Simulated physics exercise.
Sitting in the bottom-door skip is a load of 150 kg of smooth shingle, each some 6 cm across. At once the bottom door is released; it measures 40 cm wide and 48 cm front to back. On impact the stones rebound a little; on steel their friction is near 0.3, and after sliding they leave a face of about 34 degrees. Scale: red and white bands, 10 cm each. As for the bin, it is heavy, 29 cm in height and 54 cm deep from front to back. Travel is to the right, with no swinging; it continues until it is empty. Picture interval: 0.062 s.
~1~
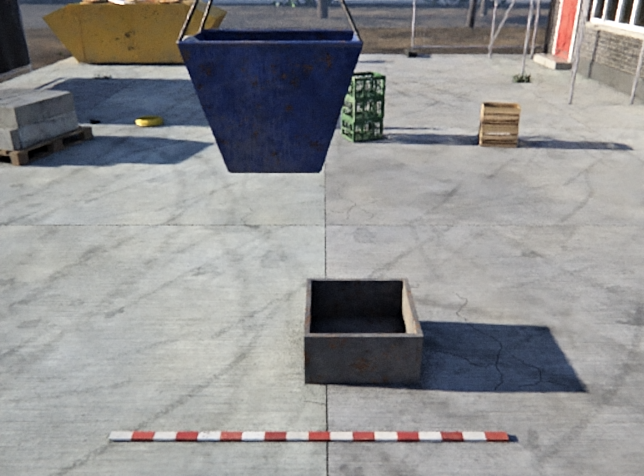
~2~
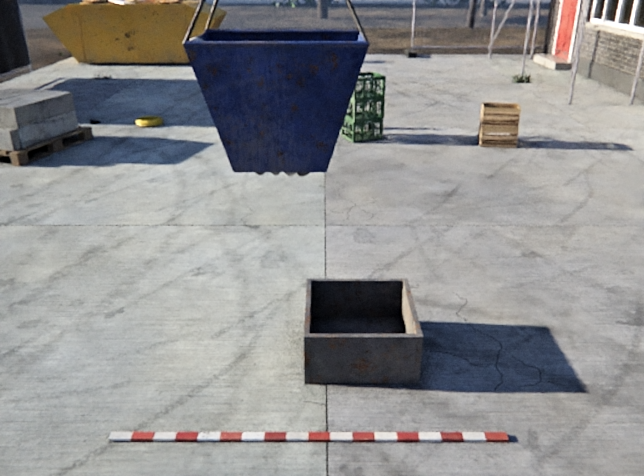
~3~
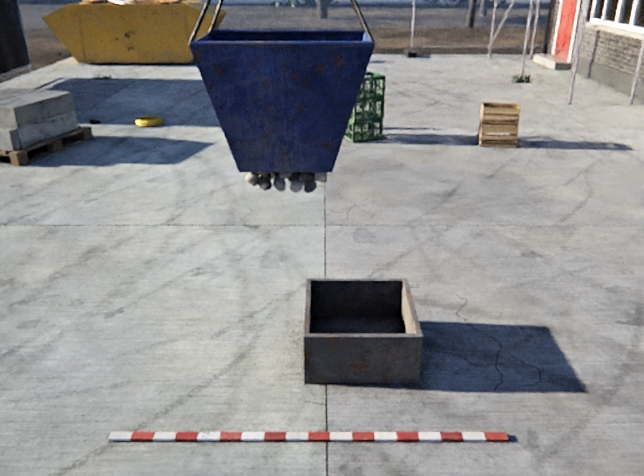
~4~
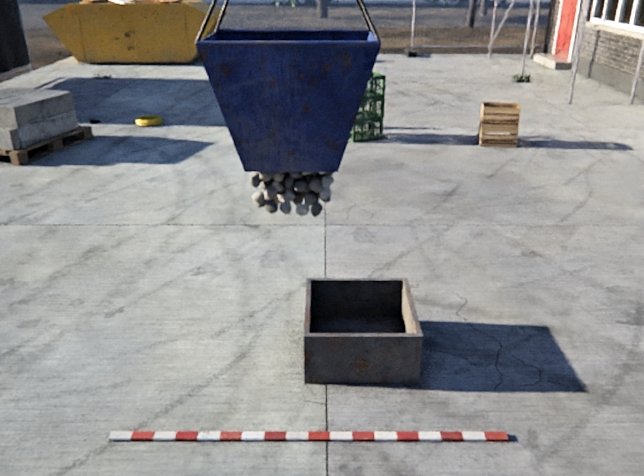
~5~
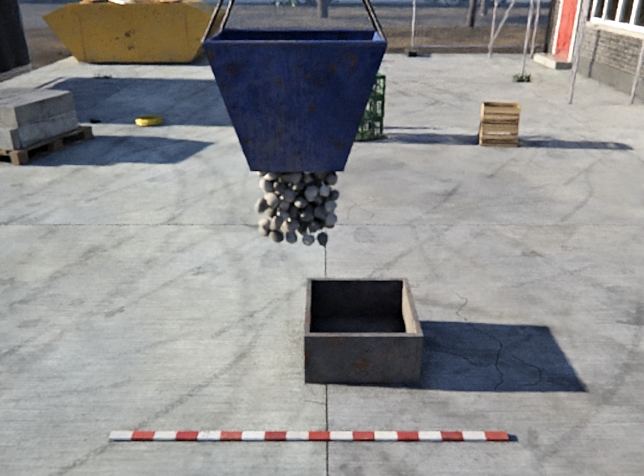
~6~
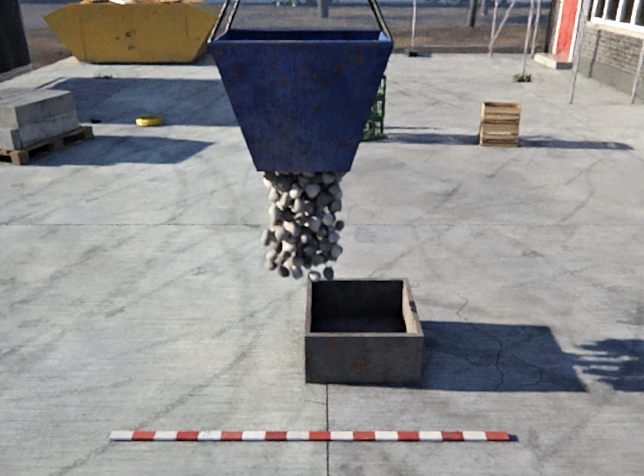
Blue skip drifting slowly right above a concrete yard, releasing grey stones from its bottom in a thickening stream above an open bin.
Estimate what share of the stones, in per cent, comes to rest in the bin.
Roughly 69 per cent comes to rest in the bin.
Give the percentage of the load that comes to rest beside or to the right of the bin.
Roughly 5 percent.
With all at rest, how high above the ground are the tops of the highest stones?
34 cm.
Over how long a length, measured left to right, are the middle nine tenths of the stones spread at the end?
About 100 cm.
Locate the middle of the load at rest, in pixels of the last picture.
Pixel position of the middle approx (345, 330).
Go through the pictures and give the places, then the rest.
In the first picture, the outlet is at (274, 161); nothing has dropped yet.
In the second picture, the outlet is at (280, 161); 3 % is out.
In the third picture, the outlet is at (285, 161); 12 % is out, the lowest stones still above the rim at (284, 174), 103 cm up.
In the fourth picture, the outlet is at (291, 161); 25 % is out, the lowest stones still above the rim at (284, 197), 91 cm up.
In the fifth picture, the outlet is at (297, 161); 40 % is out, the lowest stones still above the rim at (291, 226), 75 cm up.
In the sixth picture, the outlet is at (303, 161); 56 % is out, the lowest stones still above the rim at (297, 261), 56 cm up.
Then, 0.4 s after the last picture, 0 % in the bottom-door skip, 22 % falling or lying left of the bin, 75 % falling or lying in the bin, 3 % falling or lying beside or right of the bin; the stones farthest right are at (404, 331).
Then, 0.8 s after the last picture, 0 % in the bottom-door skip, 24 % falling or lying left of the bin, 69 % falling or lying in the bin, 7 % falling or lying beside or right of the bin; the stones farthest right are at (489, 343).
Then, 1.4 s after the last picture, 0 % in the bottom-door skip, 23 % falling or lying left of the bin, 69 % falling or lying in the bin, 7 % falling or lying beside or right of the bin; the stones farthest right are at (550, 348).
Then, 2.3 s after the last picture, 0 % in the bottom-door skip, 23 % falling or lying left of the bin, 69 % falling or lying in the bin, 7 % falling or lying beside or right of the bin; the stones farthest right are at (550, 348).
Then, 4.2 s after the last picture, 0 % in the bottom-door skip, 23 % left of the bin, 69 % in the bin, 7 % beside or right of the bin; the stones farthest right are at (550, 348).
